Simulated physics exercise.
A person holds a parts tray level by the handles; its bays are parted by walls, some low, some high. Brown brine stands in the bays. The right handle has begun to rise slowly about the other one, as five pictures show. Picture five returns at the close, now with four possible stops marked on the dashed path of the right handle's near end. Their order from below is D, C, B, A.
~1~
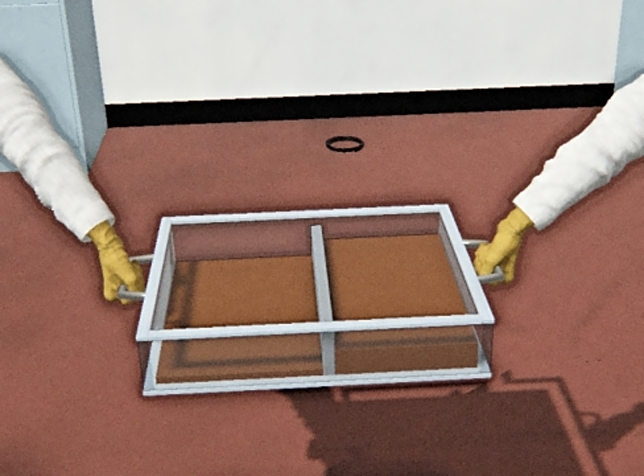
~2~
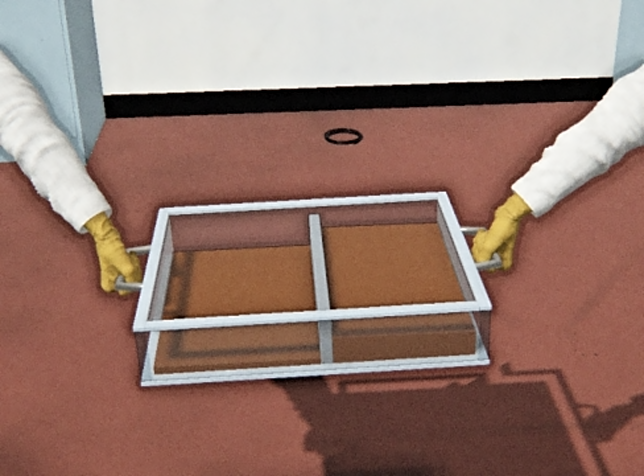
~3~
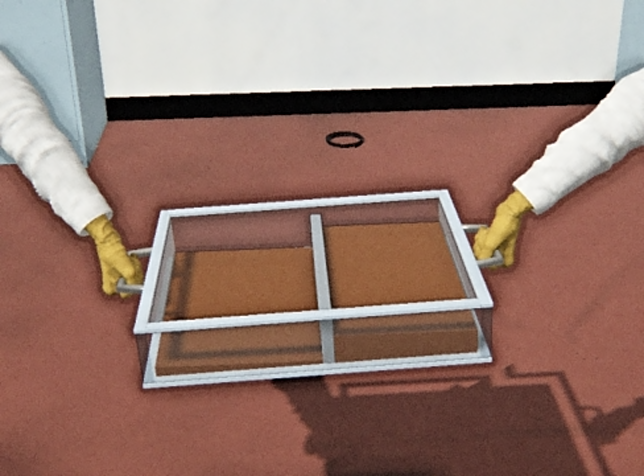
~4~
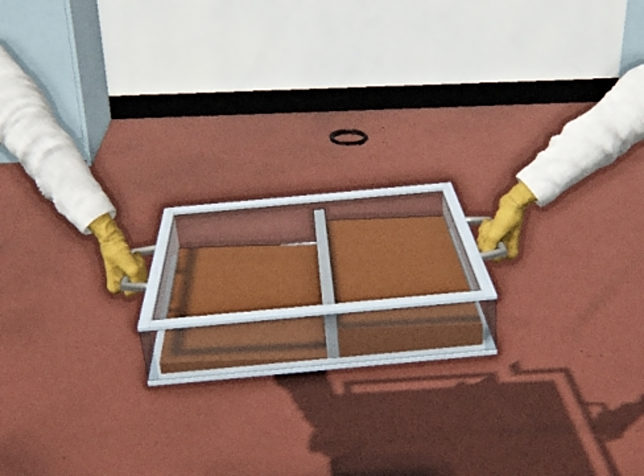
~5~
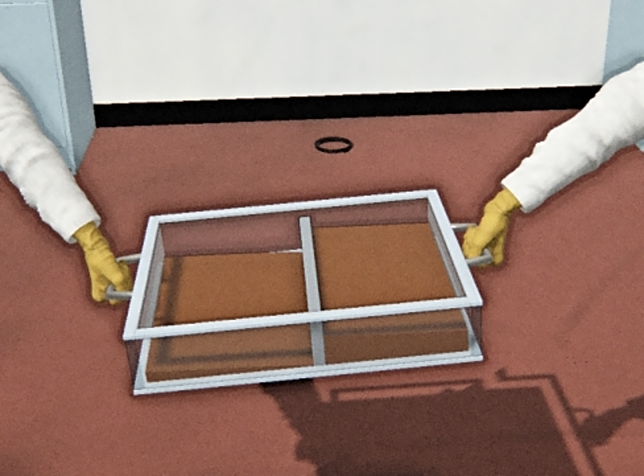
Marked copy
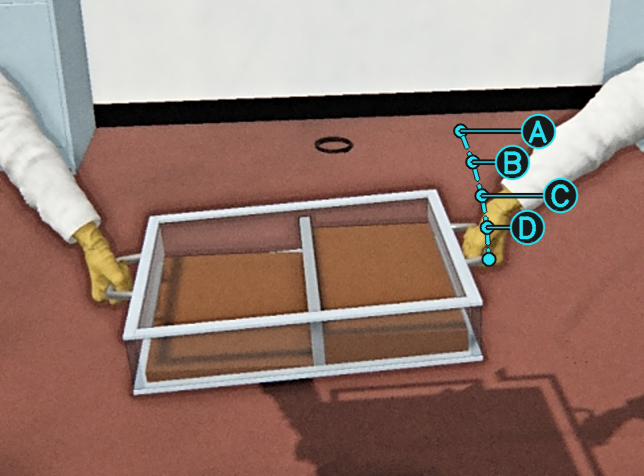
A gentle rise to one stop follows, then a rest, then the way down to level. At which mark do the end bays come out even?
A.
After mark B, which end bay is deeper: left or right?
The right one.
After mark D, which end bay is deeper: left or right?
The right end bay.
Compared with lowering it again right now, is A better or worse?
Mark A is better.
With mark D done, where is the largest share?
The right bay.
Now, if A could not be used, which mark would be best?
The answer is B.
On the marked copy, A at (460, 131); B at (472, 162); C at (482, 195); D at (487, 227).
Choosing A, the two end bays stand about equally deep; nothing spills.
Choosing B, the right end bay stands much deeper than the other; nothing spills.
Choosing C, the right end bay stands much deeper than the other; nothing spills.
Choosing D, the right end bay stands much deeper than the other; nothing spills.
